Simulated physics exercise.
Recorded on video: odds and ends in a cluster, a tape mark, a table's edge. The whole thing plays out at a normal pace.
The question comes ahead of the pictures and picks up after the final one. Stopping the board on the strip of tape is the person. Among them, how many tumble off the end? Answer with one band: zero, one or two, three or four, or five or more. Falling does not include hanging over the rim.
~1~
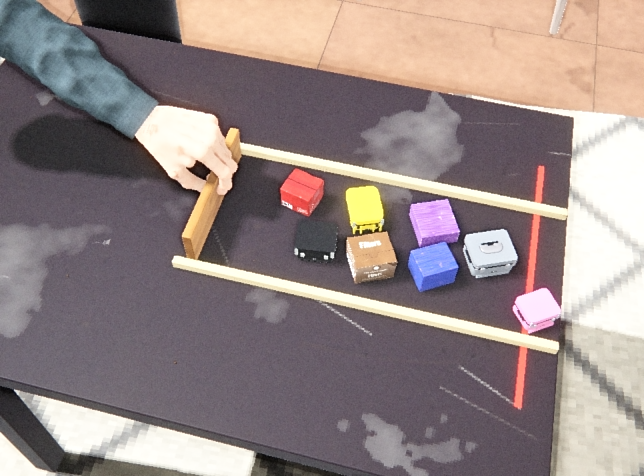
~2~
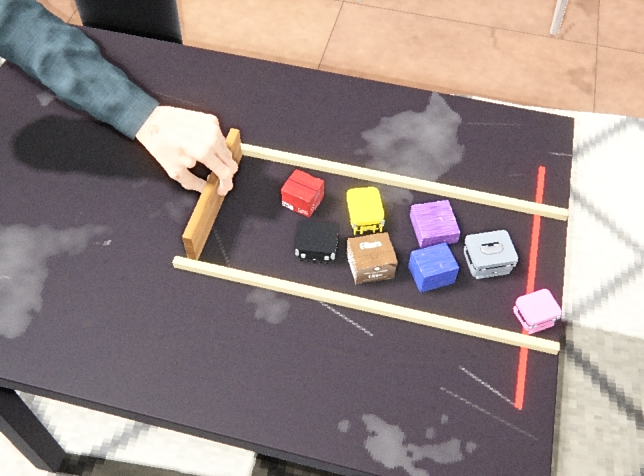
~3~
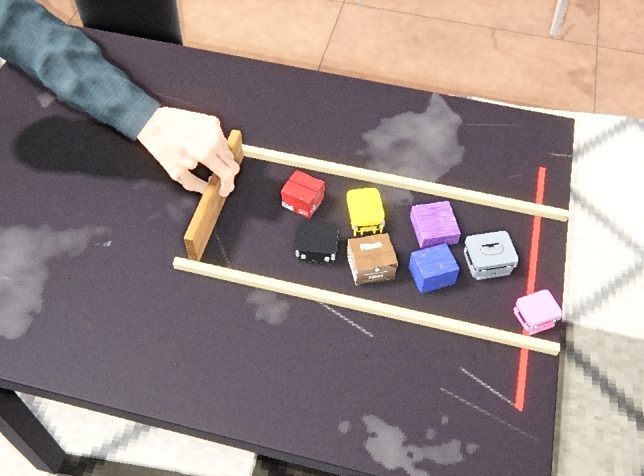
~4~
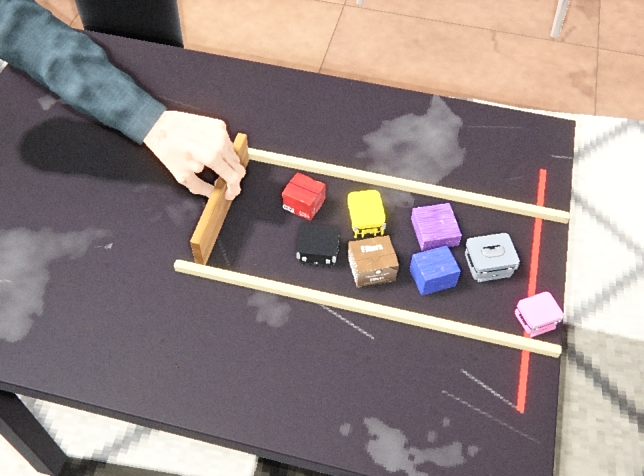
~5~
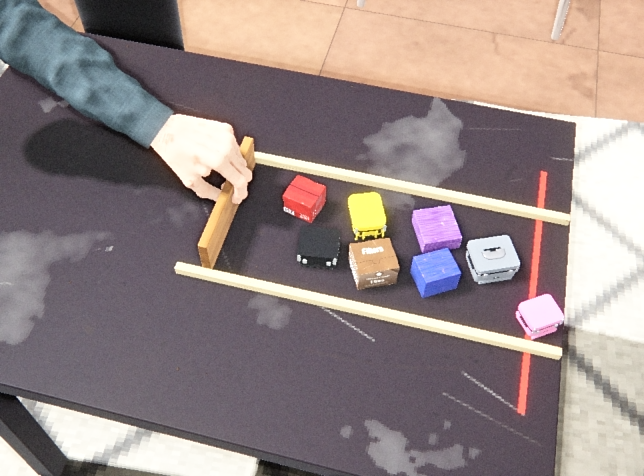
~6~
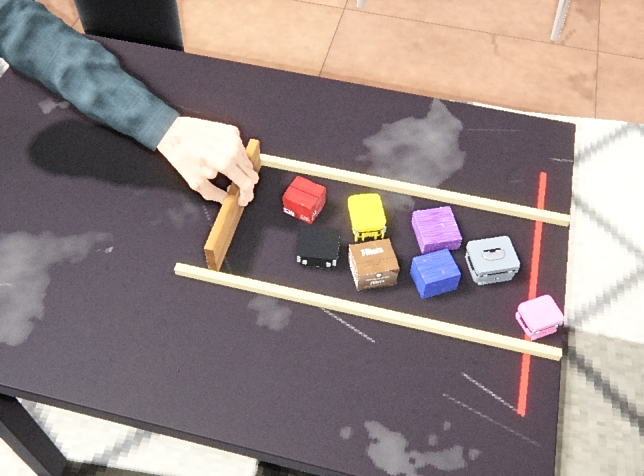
Five or more.
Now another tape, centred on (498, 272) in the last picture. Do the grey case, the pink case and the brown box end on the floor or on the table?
The grey case topples down; the pink case topples down; the brown box stays put.
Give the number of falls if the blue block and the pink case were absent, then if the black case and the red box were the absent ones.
Try 1: 4; try 2: 4.
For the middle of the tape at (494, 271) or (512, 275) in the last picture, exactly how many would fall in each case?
It would be 4 and 5.
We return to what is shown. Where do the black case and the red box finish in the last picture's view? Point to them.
The black case ends at (554, 302) and the red box at (556, 248).
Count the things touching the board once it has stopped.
At rest, 2 are in contact.
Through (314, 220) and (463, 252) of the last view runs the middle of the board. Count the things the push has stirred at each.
Counts: 3 and 8.
Early on, none off yet; pink case at rest near (538, 318); grey case at rest near (491, 261); blue block at rest near (435, 274).
A while later, none off yet; pink case at rest near (540, 318); grey case travelled about its own width near (528, 271); blue block travelled well along near (498, 297).
Further along, two off so far; pink case down on the floor near (525, 461); grey case in the air near (551, 409); blue block leaning a little near (580, 324).
Finally, the number that fall off is five or more; lost, yellow case, brown box, purple block, blue block, grey case and pink case.
